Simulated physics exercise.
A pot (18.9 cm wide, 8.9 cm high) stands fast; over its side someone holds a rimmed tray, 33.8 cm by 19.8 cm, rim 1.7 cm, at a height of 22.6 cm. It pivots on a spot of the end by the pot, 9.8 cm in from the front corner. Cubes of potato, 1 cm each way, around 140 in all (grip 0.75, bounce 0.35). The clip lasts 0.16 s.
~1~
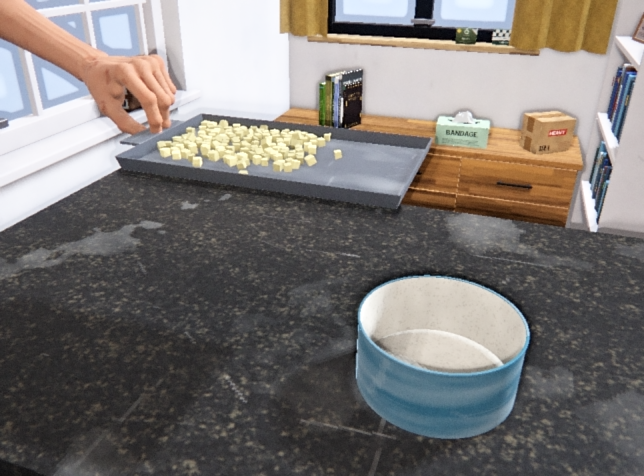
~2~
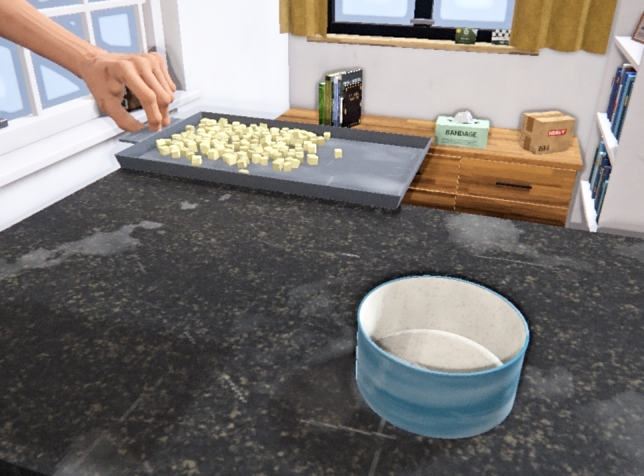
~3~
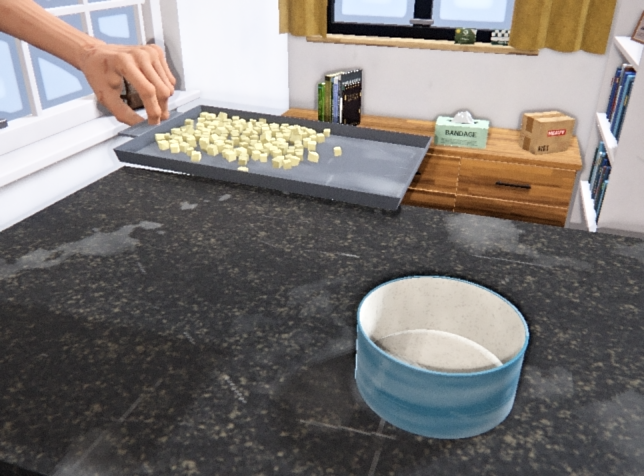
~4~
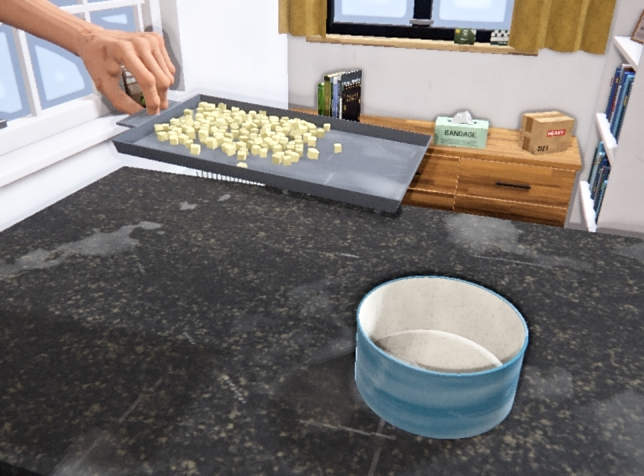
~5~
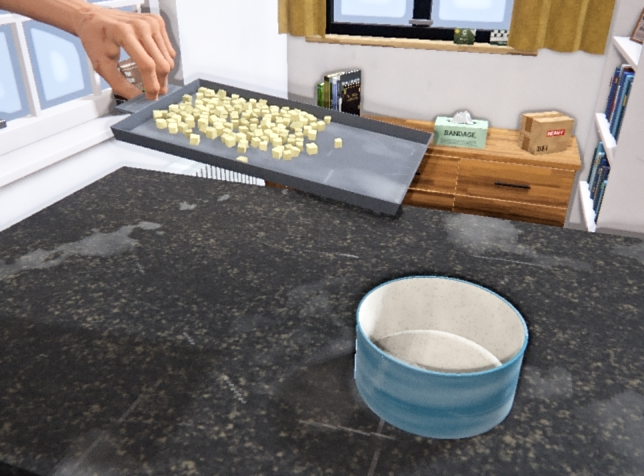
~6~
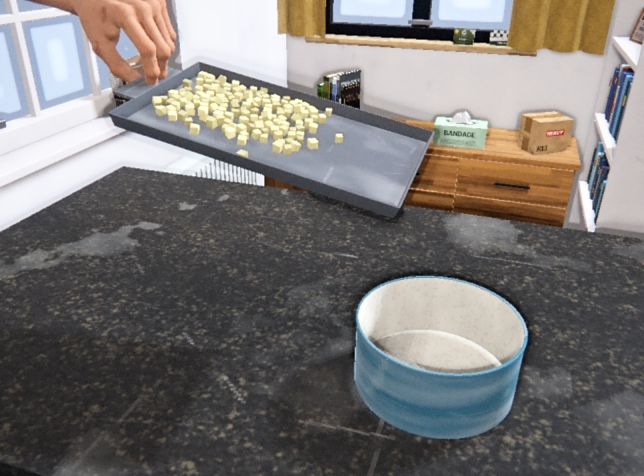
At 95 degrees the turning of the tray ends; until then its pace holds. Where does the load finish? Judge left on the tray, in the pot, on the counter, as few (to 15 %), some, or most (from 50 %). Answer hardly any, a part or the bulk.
Left on the tray: Hardly any; in the pot: The bulk; on the counter: Hardly any.
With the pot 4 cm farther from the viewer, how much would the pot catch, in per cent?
Then about 80 per cent.
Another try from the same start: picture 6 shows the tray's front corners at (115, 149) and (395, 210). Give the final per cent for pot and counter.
Pot 20, counter 75.
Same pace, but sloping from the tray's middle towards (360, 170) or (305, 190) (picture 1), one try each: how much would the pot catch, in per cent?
About 35 and 50 per cent.
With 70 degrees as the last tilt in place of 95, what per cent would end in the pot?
In that case some 90 per cent.
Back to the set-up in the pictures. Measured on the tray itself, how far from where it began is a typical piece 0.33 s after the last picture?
Roughly 3 cm.
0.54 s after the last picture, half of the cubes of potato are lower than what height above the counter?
Some 22 cm.
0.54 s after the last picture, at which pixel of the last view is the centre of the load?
Near (390, 214).
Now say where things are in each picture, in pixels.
Tray tilt 0 degrees, front corners at (120, 156) and (397, 193); middle of the pieces at (244, 145); pot at (442, 319), in the first picture.
Tray tilt 1 degrees, front corners at (119, 154) and (397, 194); middle of the pieces at (243, 143), in the second picture.
Tray tilt 2 degrees, front corners at (118, 148) and (397, 195); middle of the pieces at (243, 139), in the third picture.
Tray tilt 5 degrees, front corners at (117, 139) and (397, 198), lowest corner right front; middle of the pieces at (242, 132), in the fourth picture.
Tray tilt 9 degrees, front corners at (115, 126) and (397, 201), lowest corner right front; middle of the pieces at (242, 122), in the fifth picture.
Tray tilt 13 degrees, front corners at (114, 112) and (396, 205), lowest corner right front; middle of the pieces at (243, 111); pot at (440, 319), in the sixth picture.
Then, 0.33 s after the last picture, tilt 54 degrees; the tray holds 100 %, the pot 0 %.
Then, 0.54 s after the last picture, tilt 80 degrees; the tray holds 75 %, the pot 0 %.
Then, 0.87 s after the last picture, tilt 95 degrees; the tray holds 0 %, the pot 95 %.
In the end, tray 0 %, pot 100 %, counter 0 %.
